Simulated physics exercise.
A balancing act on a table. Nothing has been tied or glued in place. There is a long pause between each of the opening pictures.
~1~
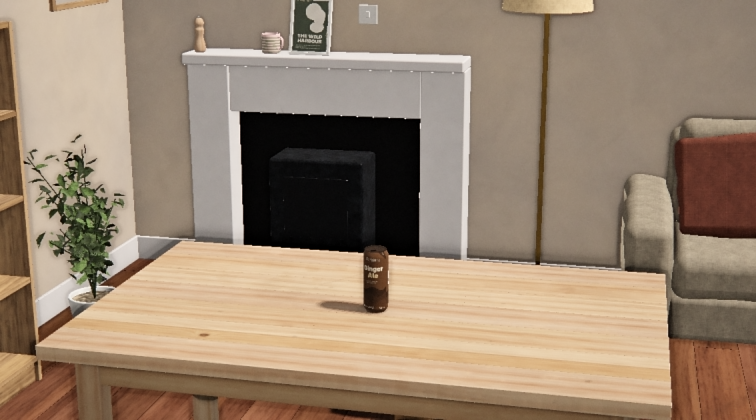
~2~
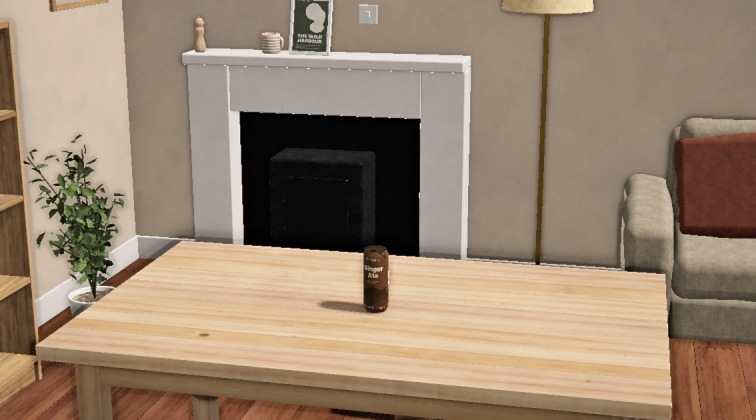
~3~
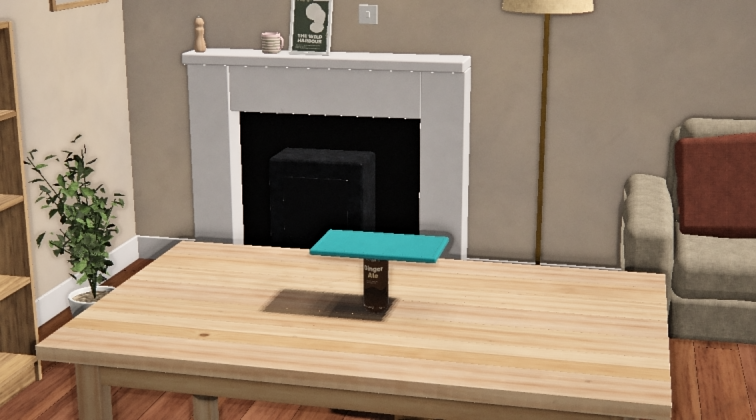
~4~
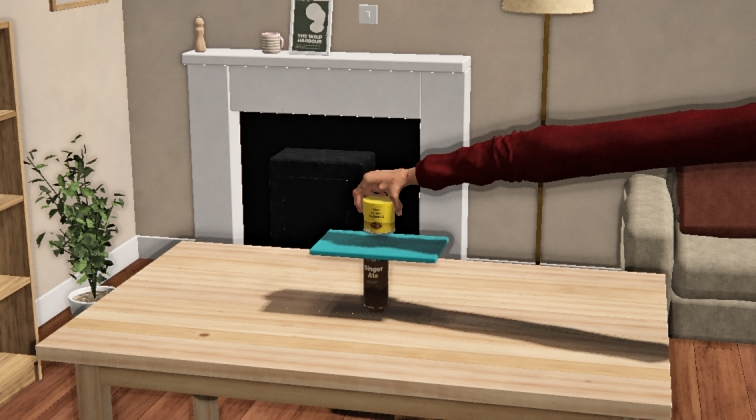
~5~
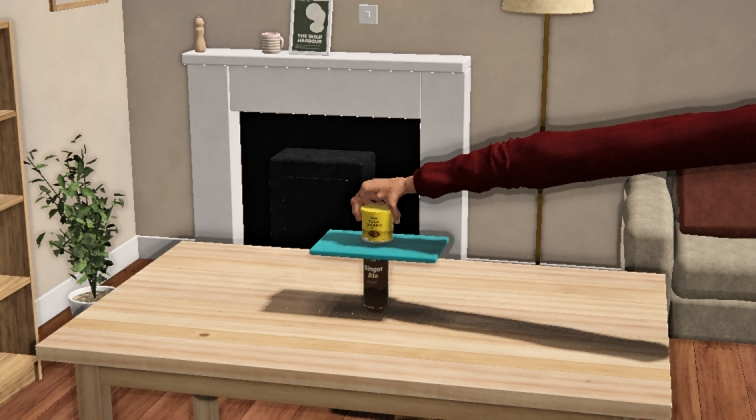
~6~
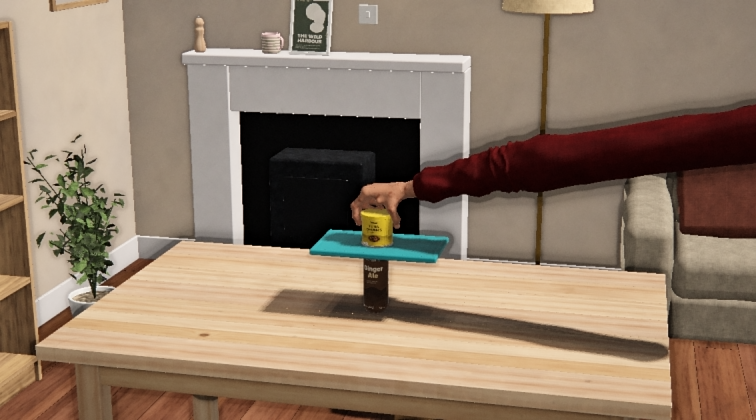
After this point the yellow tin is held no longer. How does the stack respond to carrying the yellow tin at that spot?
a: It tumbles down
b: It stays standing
Answer: B.
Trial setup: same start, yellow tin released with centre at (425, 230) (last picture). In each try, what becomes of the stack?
Result: The stack tips over.
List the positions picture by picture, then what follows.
In the first frame, the last thing is not in view yet.
In the second frame, the last thing is not in view yet.
In the third frame, the last thing is not in view yet; turquoise lid (380, 246).
In the fourth frame, on its way; yellow tin (379, 215); turquoise lid (380, 246).
In the fifth frame, on its way; yellow tin (377, 224); turquoise lid (380, 246).
In the sixth frame, set down, still held; yellow tin (377, 228); turquoise lid (380, 246).
Then, 0.30 s on from there, no change.
Then, 0.70 s on from there, yellow tin resting near (377, 228).
In the end, all 3 unmoved. At the end, from the last picture's camera, yellow tin near (377, 228). The stack stays up.
